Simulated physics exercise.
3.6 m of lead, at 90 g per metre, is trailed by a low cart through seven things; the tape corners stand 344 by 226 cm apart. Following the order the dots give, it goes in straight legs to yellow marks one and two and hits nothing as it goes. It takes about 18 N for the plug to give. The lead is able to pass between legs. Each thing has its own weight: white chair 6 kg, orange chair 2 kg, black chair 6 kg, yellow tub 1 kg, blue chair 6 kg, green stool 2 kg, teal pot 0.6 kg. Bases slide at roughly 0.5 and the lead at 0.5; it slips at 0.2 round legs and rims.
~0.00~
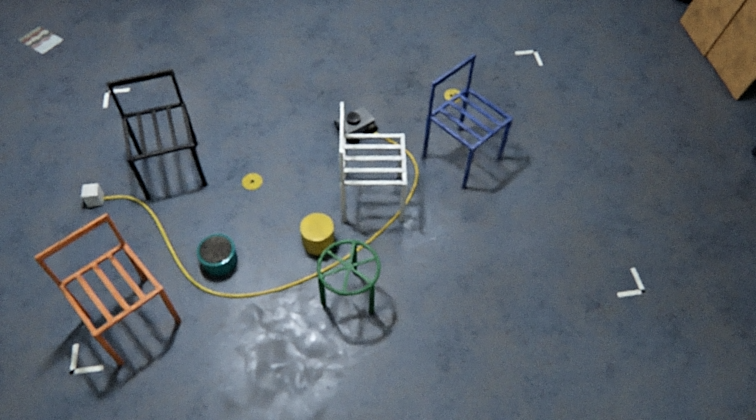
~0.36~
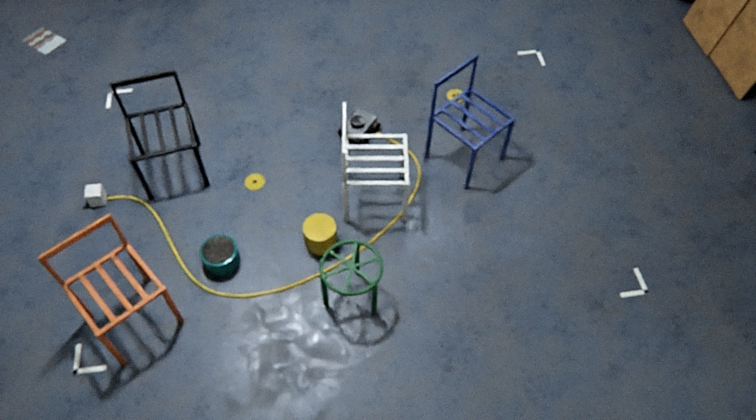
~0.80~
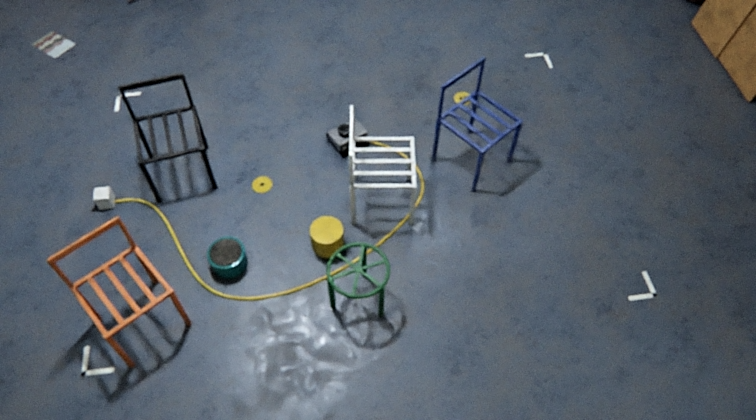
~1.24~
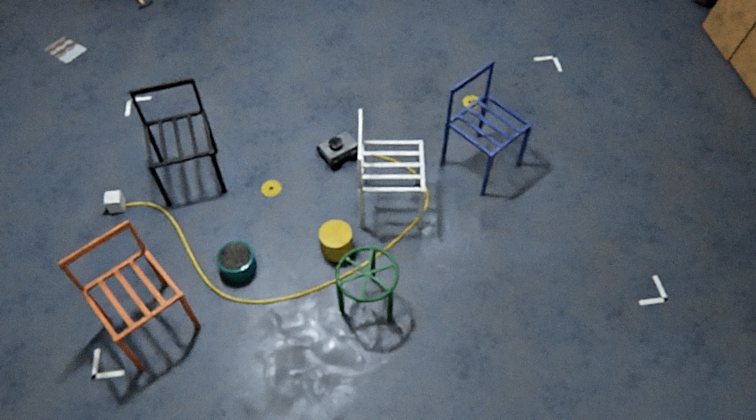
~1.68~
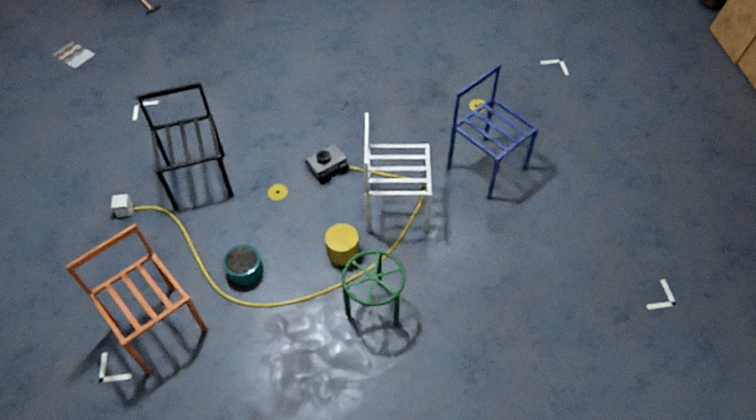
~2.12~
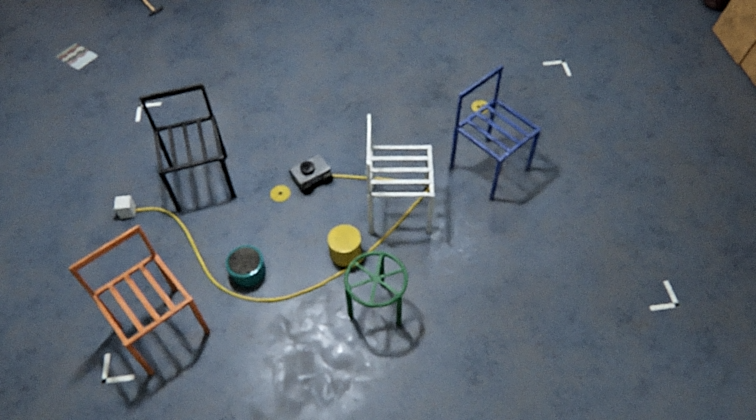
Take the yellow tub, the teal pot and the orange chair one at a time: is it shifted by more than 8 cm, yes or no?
Yellow tub - no, teal pot - no, orange chair - no.
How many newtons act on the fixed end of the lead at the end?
The pull at the fixed end comes to around 0 N.
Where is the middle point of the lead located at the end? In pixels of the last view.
Approximate pixel position: (362, 258).
At 3.6 s, cart at (309, 180), lead slack at the fixed end; teal pot 4 cm off its start.
At 5.1 s, cart at (373, 152), lead slack at the fixed end; teal pot 4 cm off its start.
At 6.5 s, cart at (433, 127), lead slack at the fixed end; teal pot 4 cm off its start at (247, 255).
At 8.0 s, cart at (480, 106), lead slack at the fixed end; teal pot 4 cm off its start.
At 8.4 s, cart at (480, 106), lead slack at the fixed end; teal pot 4 cm off its start at (247, 255), orange chair 0 cm off its start at (141, 297), yellow tub 0 cm off its start at (344, 238).
